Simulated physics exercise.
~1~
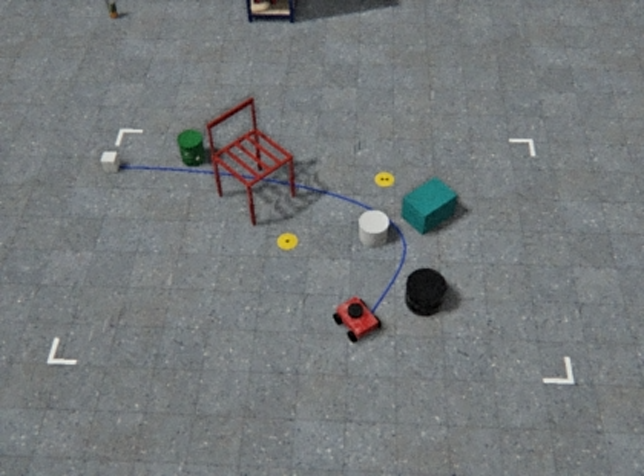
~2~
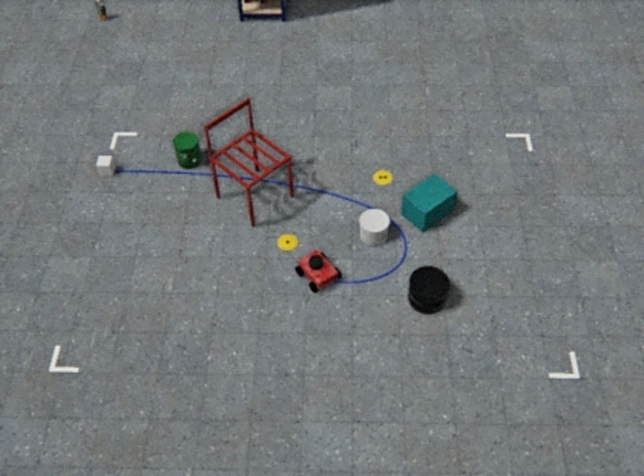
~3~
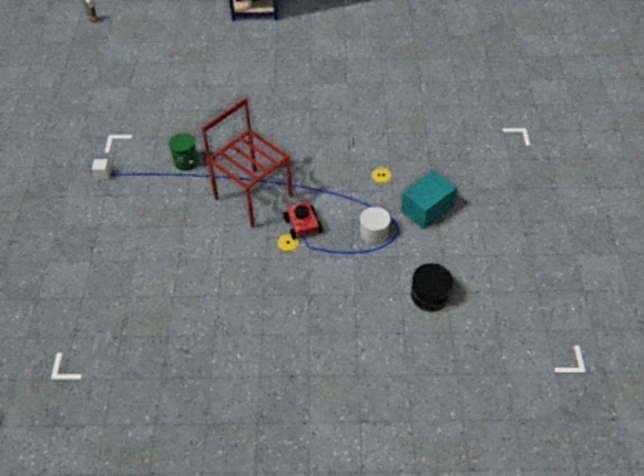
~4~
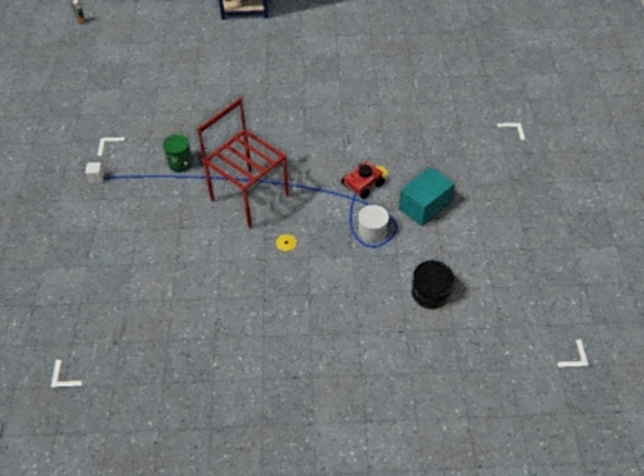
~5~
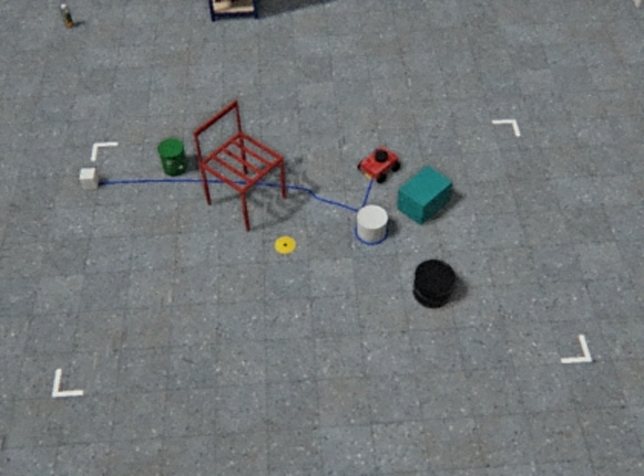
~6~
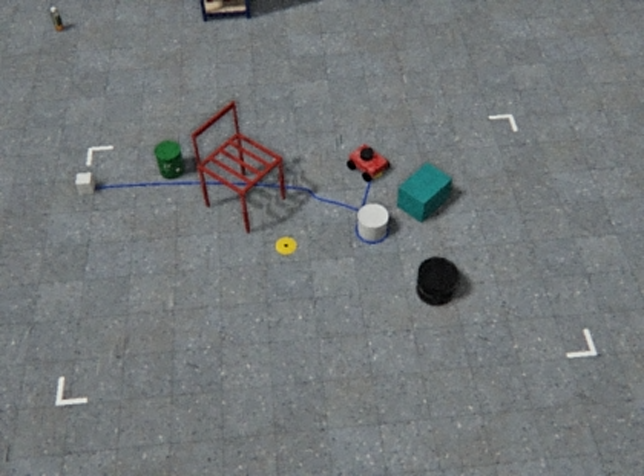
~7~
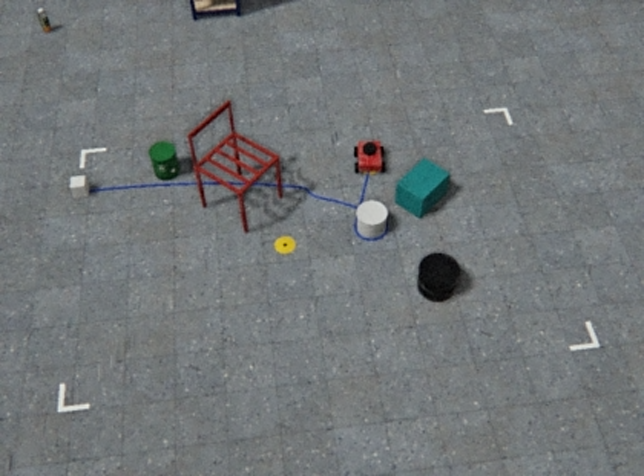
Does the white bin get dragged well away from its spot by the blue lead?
No, the white bin hardly stirs. It ends upright in about the same spot, with the blue lead wrapped around its base.
On a grey paved floor marked with white corners, a small red cart sits near a black bin, trailing a blue lead that runs around a white bin and past a red chair to a small white block at the left. The cart drives left and up to a yellow mark, and the lead closes in around the white bin. It then turns and heads right and up to the second yellow mark, drawing the loop tight against the bin's base. Finally the cart shifts slightly and turns near that mark, while the white bin stays upright with hardly any movement.
